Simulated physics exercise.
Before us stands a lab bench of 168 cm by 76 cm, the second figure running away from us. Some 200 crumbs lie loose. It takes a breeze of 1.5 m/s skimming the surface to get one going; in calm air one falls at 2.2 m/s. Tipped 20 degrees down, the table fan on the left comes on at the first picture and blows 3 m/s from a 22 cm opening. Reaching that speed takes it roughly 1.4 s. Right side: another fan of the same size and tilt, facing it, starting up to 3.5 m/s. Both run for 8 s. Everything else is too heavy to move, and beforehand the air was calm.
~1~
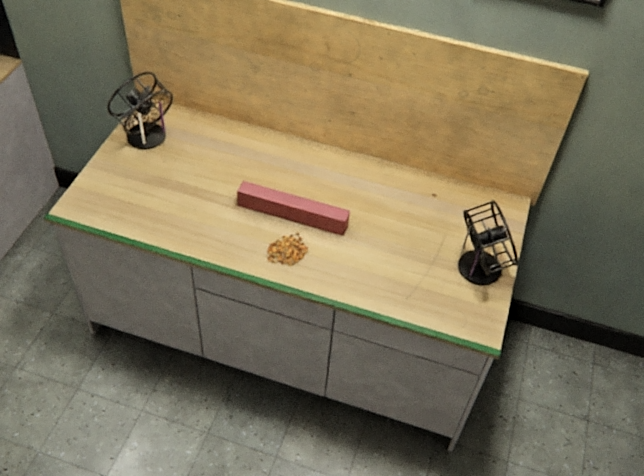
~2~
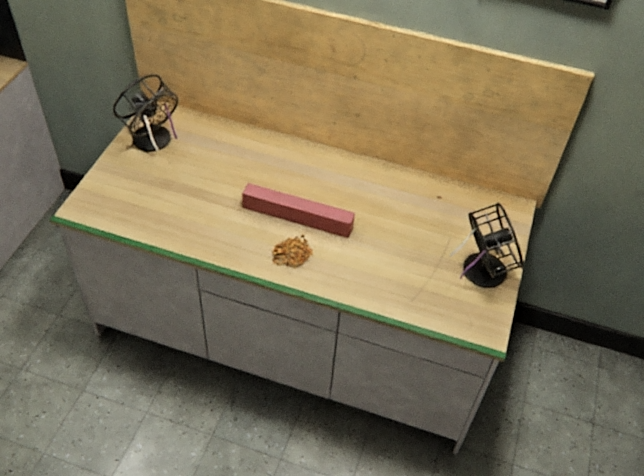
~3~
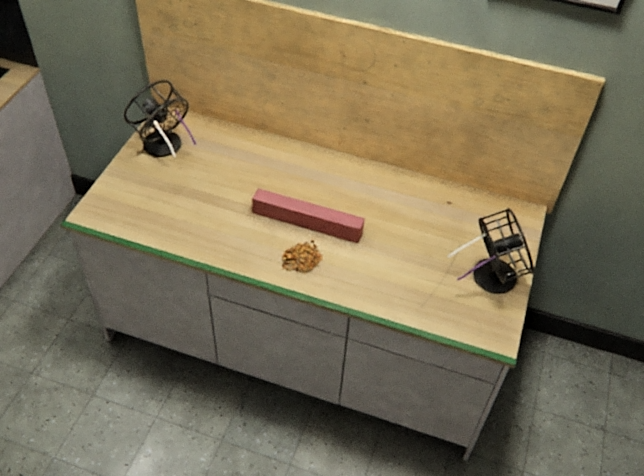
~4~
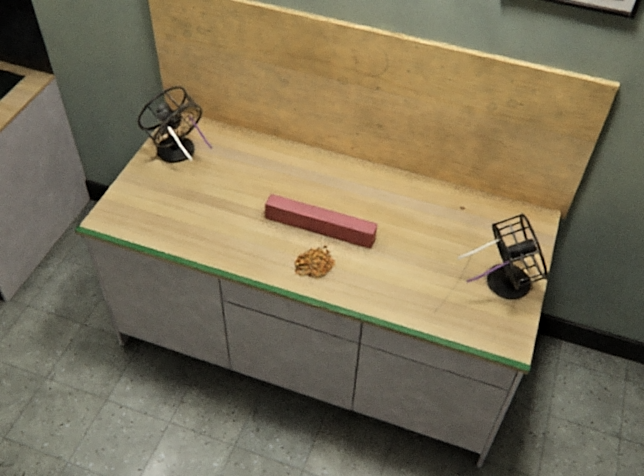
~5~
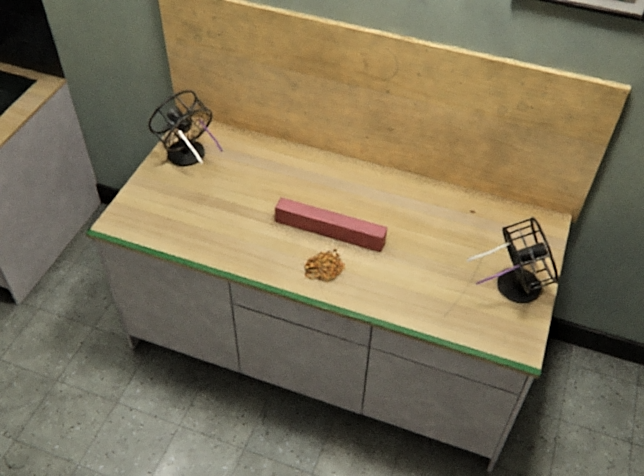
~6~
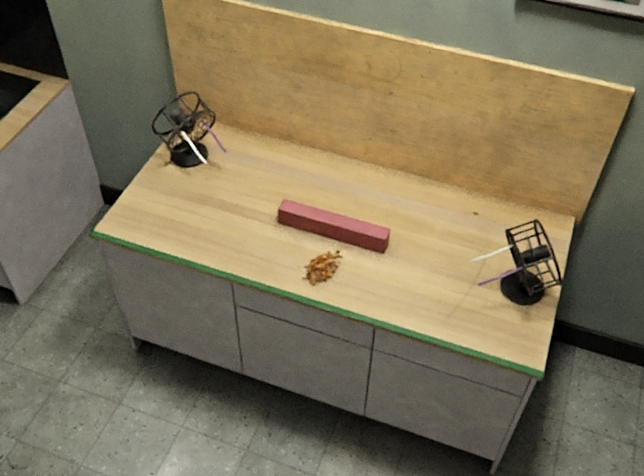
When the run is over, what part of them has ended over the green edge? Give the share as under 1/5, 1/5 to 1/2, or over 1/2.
Over 1/2 of them.
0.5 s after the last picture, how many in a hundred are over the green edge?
I reckon close to 50 %.
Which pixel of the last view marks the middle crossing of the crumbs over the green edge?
(258, 288).
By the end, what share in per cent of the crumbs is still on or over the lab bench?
Roughly 10 %.
Then, 0.5 s after the last picture, 50 % are still on the top, 50 % are over the green edge; the middle of those left on the top is near (274, 252).
Then, 1.5 s after the last picture, 22 % are still on the top, 78 % are over the green edge; the middle of those left on the top is near (281, 244).
Then, 3.3 s after the last picture, 12 % are still on the top, 88 % are over the green edge.
Then, 6.9 s after the last picture, at the end, 90 % are over the green edge.
